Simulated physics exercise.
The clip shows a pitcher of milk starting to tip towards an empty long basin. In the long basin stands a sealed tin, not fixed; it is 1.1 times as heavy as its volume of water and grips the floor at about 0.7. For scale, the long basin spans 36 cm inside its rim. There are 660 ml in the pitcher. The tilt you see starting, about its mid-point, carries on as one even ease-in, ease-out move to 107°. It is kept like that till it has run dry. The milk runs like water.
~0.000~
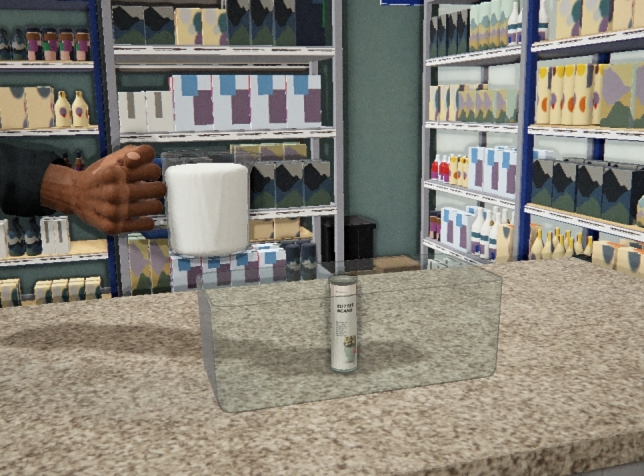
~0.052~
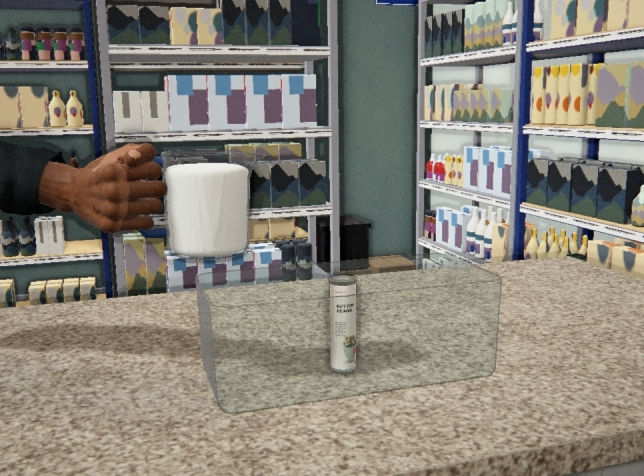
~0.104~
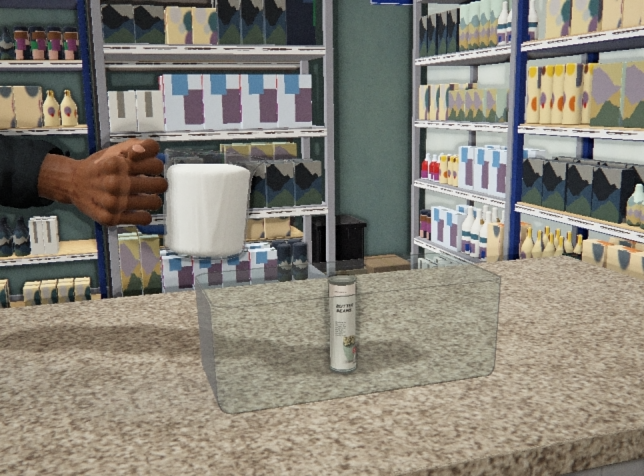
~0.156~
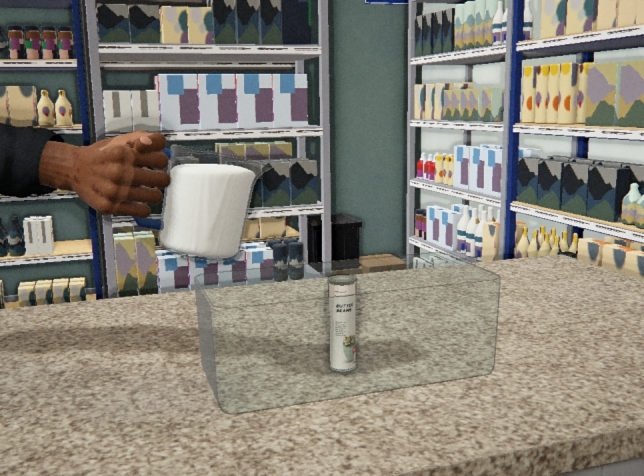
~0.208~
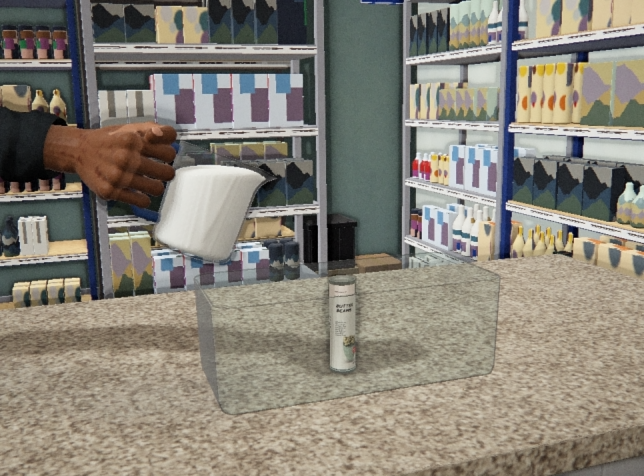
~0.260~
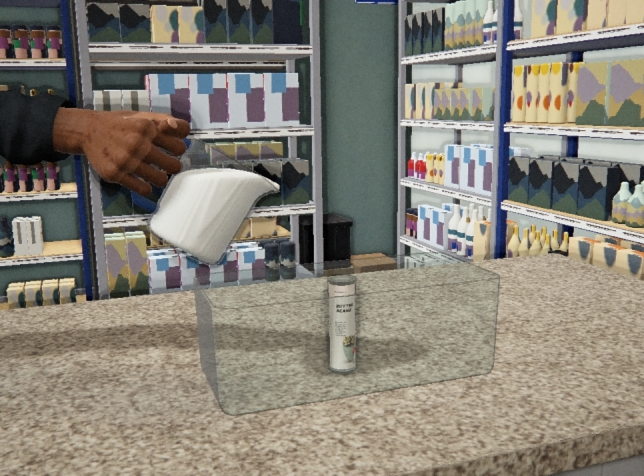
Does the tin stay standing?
It keeps standing.
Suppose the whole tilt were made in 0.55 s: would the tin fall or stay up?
The tin stays up.
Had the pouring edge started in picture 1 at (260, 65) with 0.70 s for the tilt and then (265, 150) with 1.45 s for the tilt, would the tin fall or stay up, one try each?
First it topples; then it stays up.
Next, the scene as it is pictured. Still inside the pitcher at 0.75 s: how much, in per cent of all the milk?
About 14 per cent.
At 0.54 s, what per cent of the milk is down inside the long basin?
Near 24 in a hundred.
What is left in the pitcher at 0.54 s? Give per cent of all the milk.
Near 58 in a hundred.
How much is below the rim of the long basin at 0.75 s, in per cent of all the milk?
Some 78 per cent.
After 0.54 s the tilt is 94° and 57 per cent is still to pour; the tin stands where it began.
After 0.75 s the tilt is 107° and 14 per cent is still to pour; the tin stands 1 cm from where it began.
After 0.96 s the tilt is 107° and 1 per cent is still to pour; the tin stands where it began.
After 1.20 s the tilt is 107° and 0 per cent is still to pour; the tin stands where it began.
In the end the tin stands where it began.
